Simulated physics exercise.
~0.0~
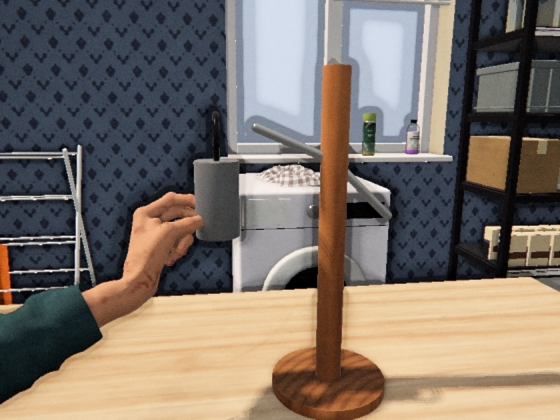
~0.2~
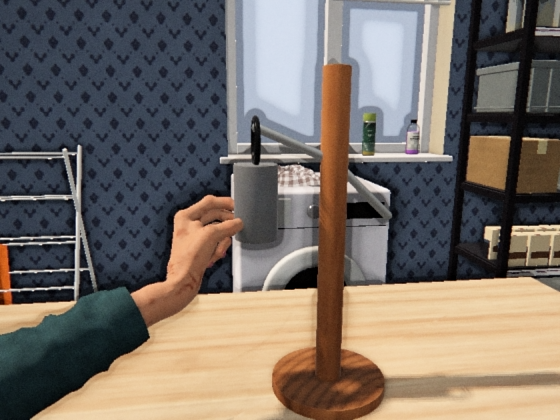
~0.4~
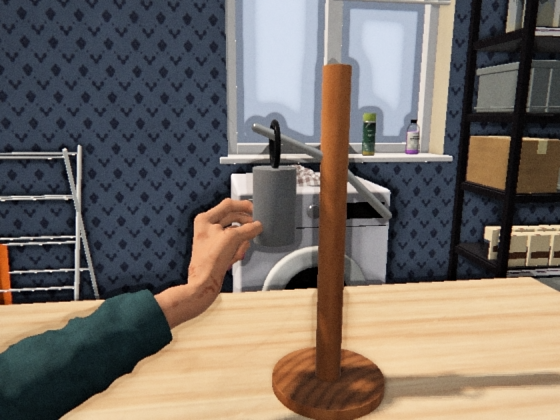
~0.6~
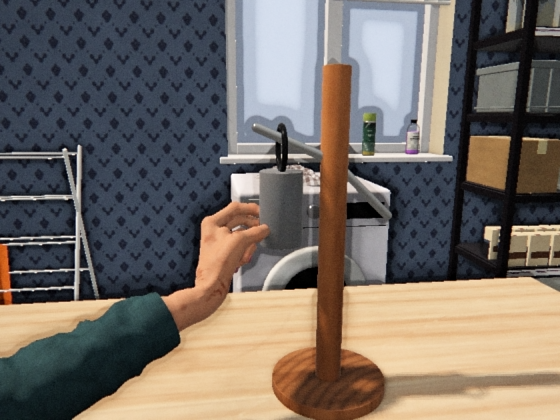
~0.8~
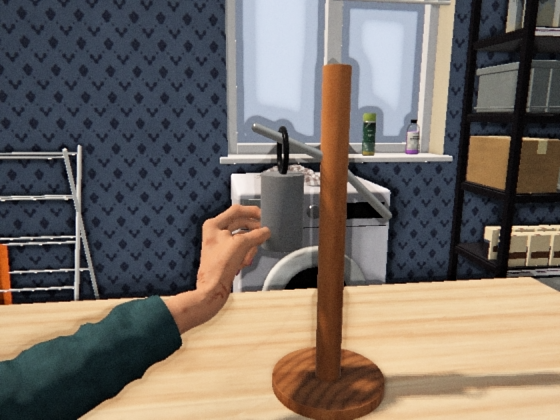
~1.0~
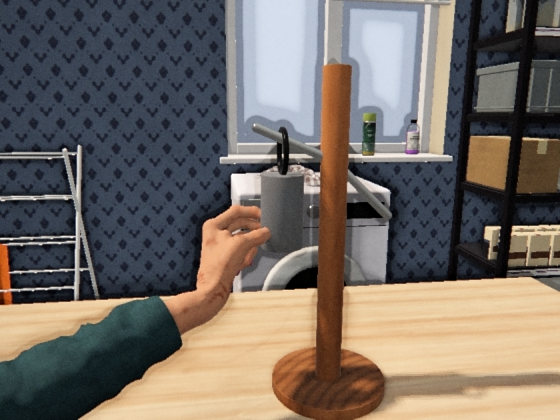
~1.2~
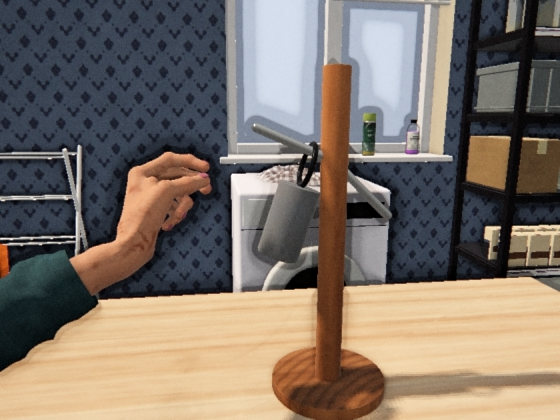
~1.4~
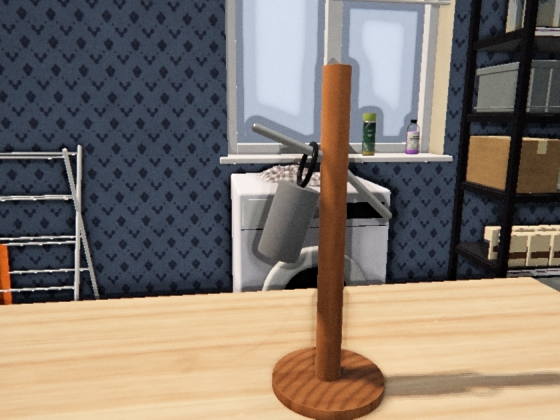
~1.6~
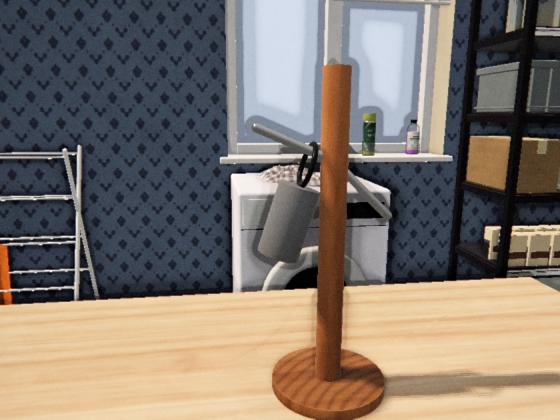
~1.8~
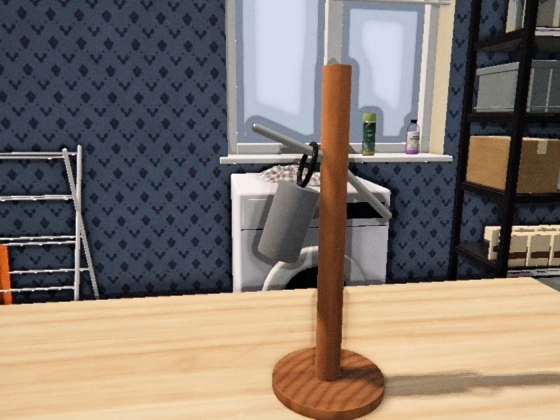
In a laundry room, a hand hangs a grey lantern on a peg, where it stays tilted.
